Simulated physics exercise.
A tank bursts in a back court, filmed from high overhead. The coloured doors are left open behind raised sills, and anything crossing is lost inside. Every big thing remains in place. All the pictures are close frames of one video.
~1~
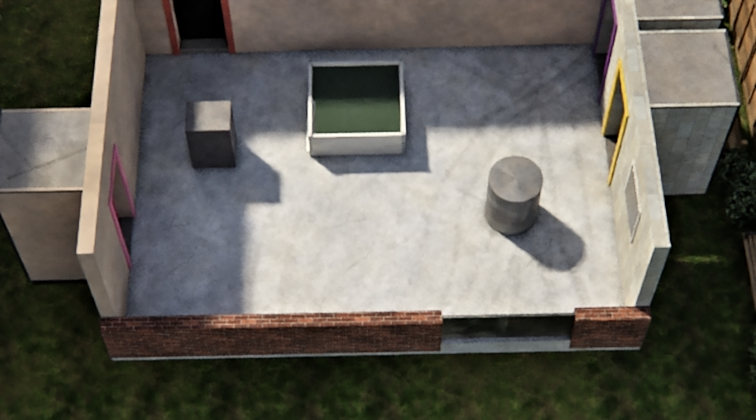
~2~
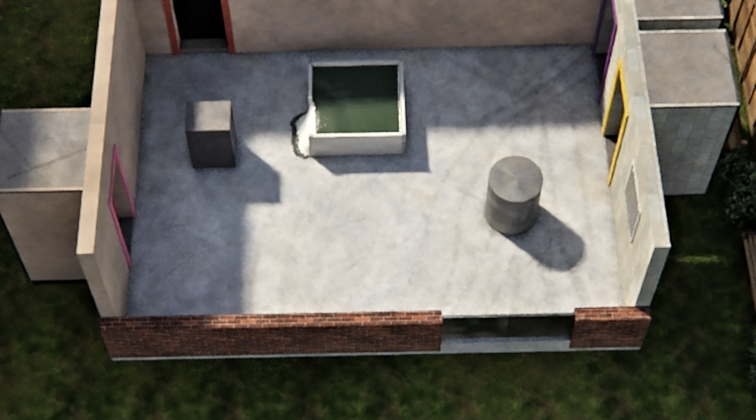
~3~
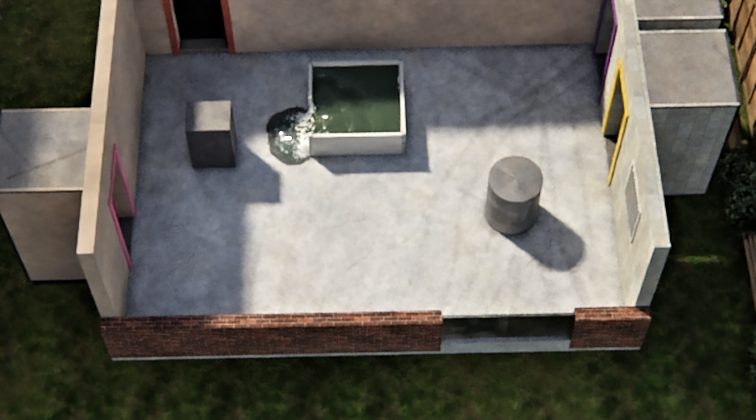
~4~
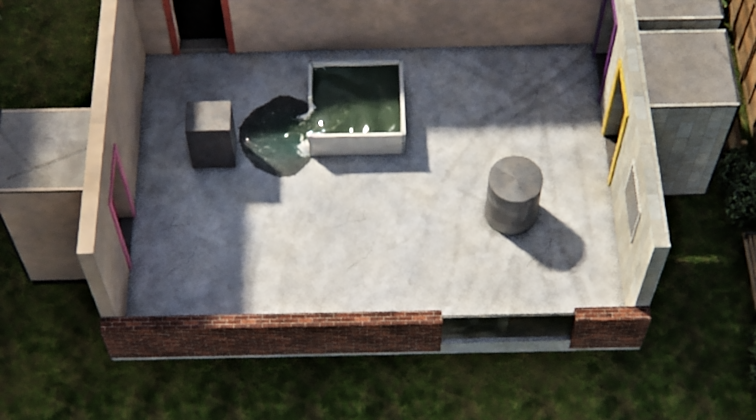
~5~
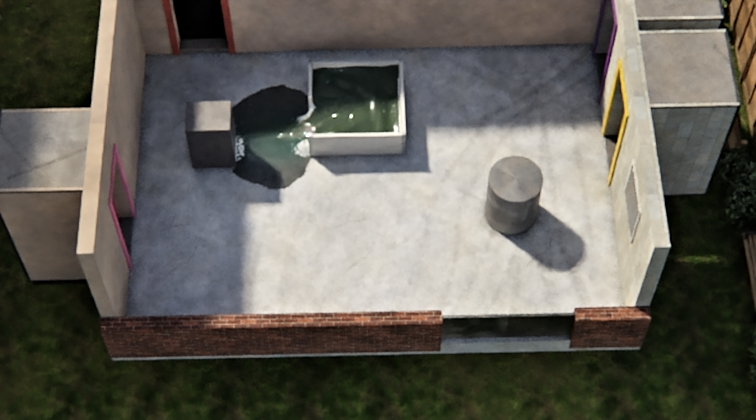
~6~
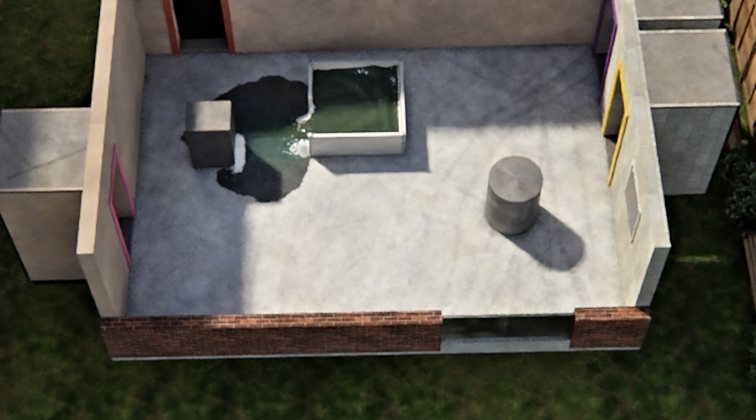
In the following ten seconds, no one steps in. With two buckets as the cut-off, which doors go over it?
Door by door: The yellow door stays within two buckets; the red door stays within two buckets; the purple door stays within two buckets; the pink door goes over two buckets.
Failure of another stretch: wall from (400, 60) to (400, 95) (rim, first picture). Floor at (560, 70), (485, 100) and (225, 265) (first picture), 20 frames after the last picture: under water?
In turn: Inundated, then inundated, then untouched.
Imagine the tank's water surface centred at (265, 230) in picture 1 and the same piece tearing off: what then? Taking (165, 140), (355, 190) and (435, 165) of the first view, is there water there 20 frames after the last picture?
One after the other: Awash, dry, clear.
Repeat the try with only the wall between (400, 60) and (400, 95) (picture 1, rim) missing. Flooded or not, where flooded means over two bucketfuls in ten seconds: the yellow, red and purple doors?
Door by door, the yellow door crosses the line, then the red door comes up short, then the purple door crosses the line.
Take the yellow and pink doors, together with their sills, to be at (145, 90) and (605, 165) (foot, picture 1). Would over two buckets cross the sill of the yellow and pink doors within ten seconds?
Looking at it, I'd say the yellow one breaks the limit and the pink one is safe.
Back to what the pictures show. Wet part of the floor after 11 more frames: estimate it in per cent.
It comes to 25 per cent.
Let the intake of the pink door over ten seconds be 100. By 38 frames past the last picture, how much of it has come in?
Some 40 in a hundred.
A moment on, water covers 15 % of the floor; the yellow door not reached, the red door not reached, the purple door not reached, the pink door not reached.
Next, water covers 25 % of the floor; the yellow door not reached, the red door wet at the sill, nothing in, the purple door not reached, the pink door wet at the sill, nothing in.
Then, water covers 30 % of the floor; the yellow door not reached, the red door wet at the sill, nothing in, the purple door not reached, the pink door under two buckets in.
Later, water covers 40 % of the floor; the yellow door not reached, the red door wet at the sill, nothing in, the purple door not reached, the pink door over two buckets in.
In the end, water covers 55 % of the floor; the yellow door not reached, the red door wet at the sill, nothing in, the purple door not reached, the pink door over two buckets in.
